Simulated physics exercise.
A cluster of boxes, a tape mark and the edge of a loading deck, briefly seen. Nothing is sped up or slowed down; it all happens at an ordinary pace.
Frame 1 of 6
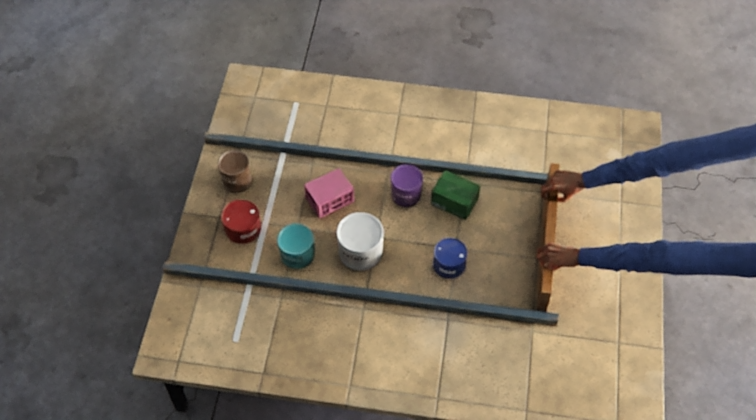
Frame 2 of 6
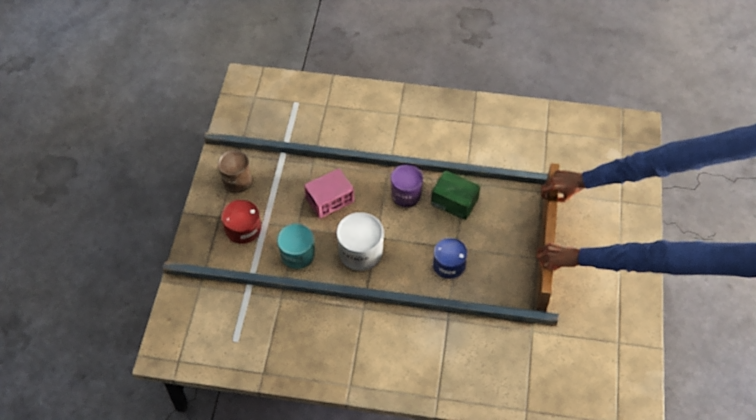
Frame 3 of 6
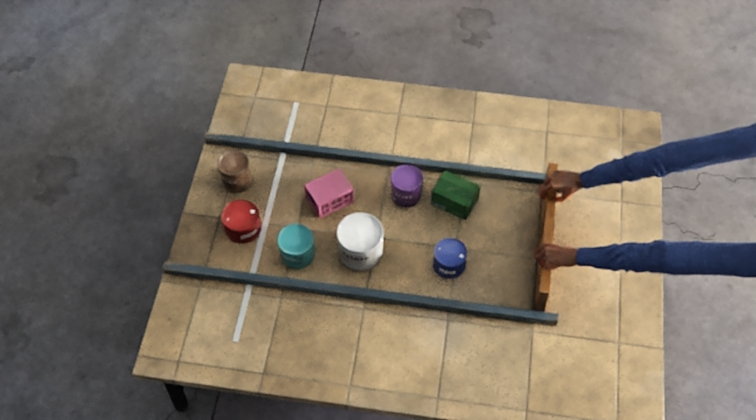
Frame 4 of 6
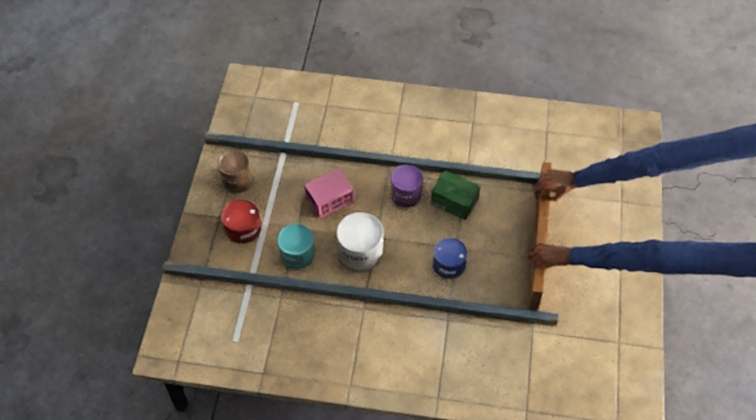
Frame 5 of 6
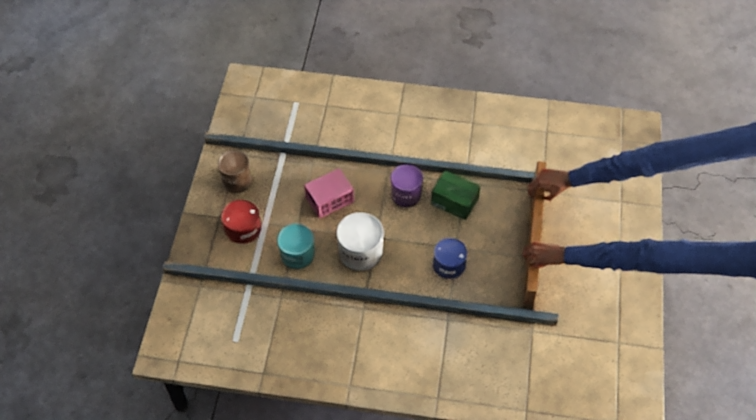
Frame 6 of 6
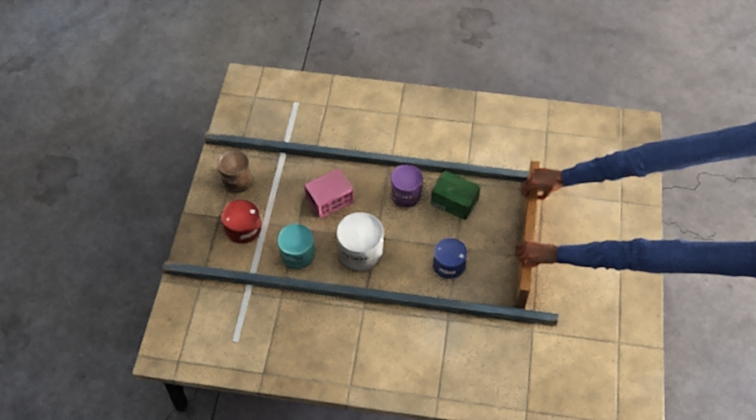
A wooden plank, held by two hands, slid slightly left between two rails on a tiled table, while the colourful pails, canisters and boxes in front of it stayed still.
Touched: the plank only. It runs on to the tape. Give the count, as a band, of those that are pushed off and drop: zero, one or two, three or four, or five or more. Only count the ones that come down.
The edge claims under three, at least one.
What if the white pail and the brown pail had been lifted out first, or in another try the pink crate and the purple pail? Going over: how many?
Tally of falls: 0 for the first try, 0 for the second.
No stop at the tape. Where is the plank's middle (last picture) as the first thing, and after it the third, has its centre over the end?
I'd put the first at about (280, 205) and the next at about (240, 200).
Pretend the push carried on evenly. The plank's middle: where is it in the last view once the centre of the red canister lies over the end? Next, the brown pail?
The red canister gives roughly (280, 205), the brown pail roughly (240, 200).
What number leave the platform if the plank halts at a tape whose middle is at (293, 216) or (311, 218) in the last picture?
Well, you'd get 0 the first time and 0 the second time.
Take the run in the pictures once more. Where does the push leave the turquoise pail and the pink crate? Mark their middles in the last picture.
You'll see the turquoise pail at (237, 253), with the pink crate at (212, 192).
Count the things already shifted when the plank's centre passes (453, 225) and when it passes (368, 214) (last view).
In order, the tallies are 3 and 6.
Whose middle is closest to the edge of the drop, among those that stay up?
Brown pail - nearest.
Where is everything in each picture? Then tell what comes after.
In the first frame, brown pail (235, 172); red canister (242, 222); turquoise pail (297, 247); plank (548, 237); tape (268, 213).
In the second frame, red canister (242, 222); blue canister (450, 259).
In the third frame, turquoise pail (297, 247); white pail (360, 242).
In the fourth frame, brown pail (235, 172); purple pail (407, 186).
In the fifth frame, red canister (242, 222); green box (456, 195).
In the sixth frame, brown pail (235, 172); red canister (242, 222); turquoise pail (297, 247); plank (528, 234); tape (268, 213).
Early on, none off yet; brown pail at rest near (235, 172); red canister at rest near (242, 222); turquoise pail at rest near (297, 247).
Finally, the number that fall off is one or two; lost, red canister.
